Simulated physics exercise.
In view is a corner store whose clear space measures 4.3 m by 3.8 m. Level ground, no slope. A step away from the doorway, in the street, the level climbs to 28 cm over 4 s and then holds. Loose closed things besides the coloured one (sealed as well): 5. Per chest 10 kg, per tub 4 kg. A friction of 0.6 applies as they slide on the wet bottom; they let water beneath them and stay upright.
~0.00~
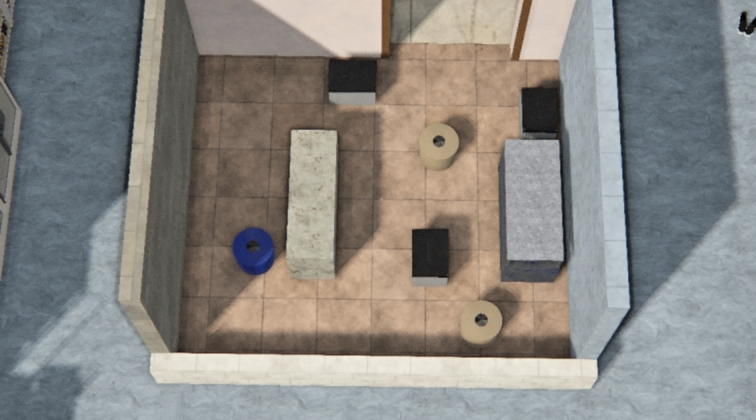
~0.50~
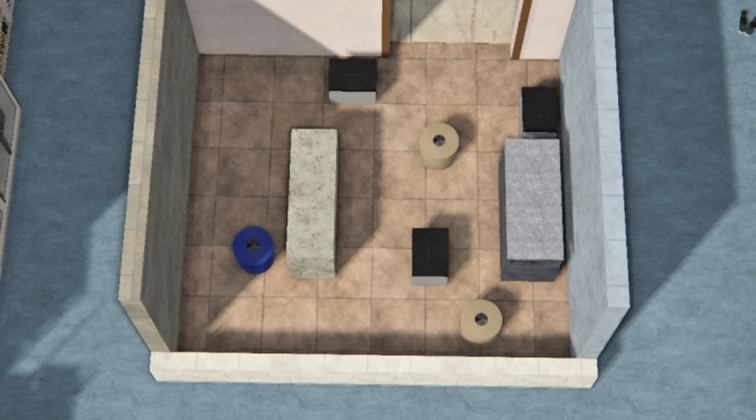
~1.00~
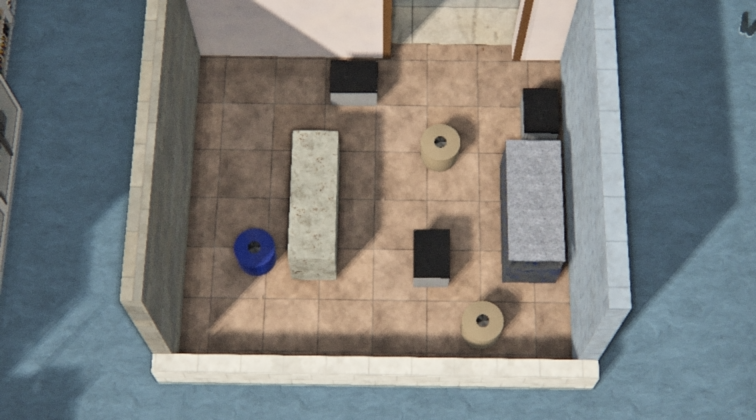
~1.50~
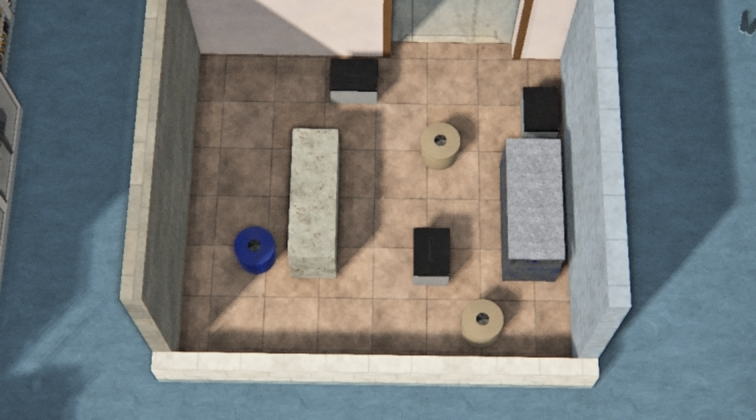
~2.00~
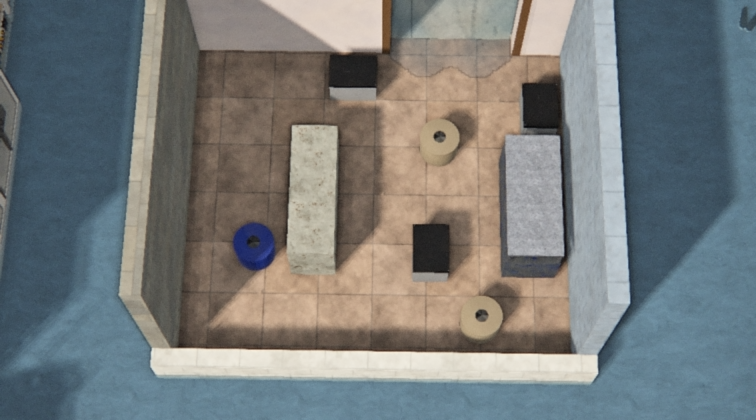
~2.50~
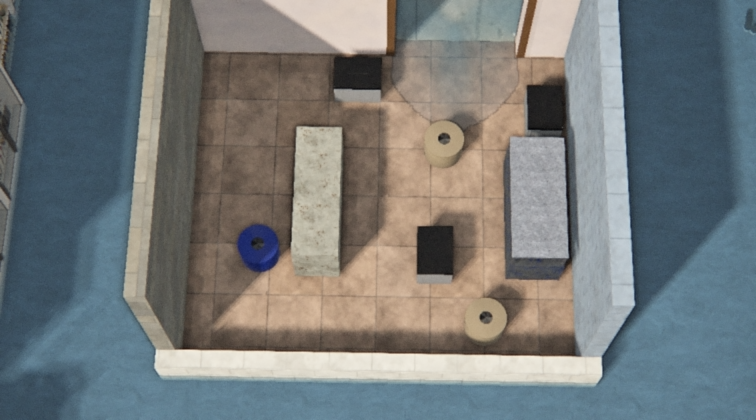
A small corner store with a tan tiled floor and low pale walls is seen from high above, with blue-grey ground around it. A blue tub sits at the left beside a long pale block, while two beige tubs, three black-topped chests and a long grey block stand towards the right and back. Clear water slides through the doorway at the top and spreads a short way over the tiles, the objects staying put as the view shifts very slightly.
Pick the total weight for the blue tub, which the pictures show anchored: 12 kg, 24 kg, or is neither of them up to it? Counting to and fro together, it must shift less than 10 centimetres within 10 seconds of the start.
24 kg is needed.
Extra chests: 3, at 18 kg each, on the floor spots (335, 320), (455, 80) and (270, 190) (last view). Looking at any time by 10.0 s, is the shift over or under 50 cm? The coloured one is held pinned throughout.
In turn: Beyond it, beyond it, within it.
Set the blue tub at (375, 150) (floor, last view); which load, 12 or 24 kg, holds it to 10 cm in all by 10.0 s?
Looking at the loads, neither keeps it.
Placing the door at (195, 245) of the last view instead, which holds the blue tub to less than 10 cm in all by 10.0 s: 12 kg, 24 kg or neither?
There both choices fail.
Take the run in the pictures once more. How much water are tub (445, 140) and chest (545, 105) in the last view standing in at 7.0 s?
Close to 7 and 10 centimetres.
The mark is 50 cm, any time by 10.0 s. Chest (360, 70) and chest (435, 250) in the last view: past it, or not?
In turn: Below, beyond.
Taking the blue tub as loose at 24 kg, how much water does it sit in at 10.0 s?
Depth: Approx. 9 cm.
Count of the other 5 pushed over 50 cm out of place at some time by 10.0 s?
I get 4.
After 3.5 s the blue tub would be 0 cm from its start with 12 kg and 0 cm from its start with 24 kg; 0 cm of water round it then.
After 4.5 s the blue tub would be 0 cm from its start with 12 kg and 0 cm from its start with 24 kg; 0 cm of water round it then.
After 7.0 s the blue tub would be 0 cm from its start with 12 kg and 0 cm from its start with 24 kg; 2 cm of water round it then.
After 10.0 s the blue tub would be 24 cm from its start with 12 kg and 0 cm from its start with 24 kg; 9 cm of water round it then.
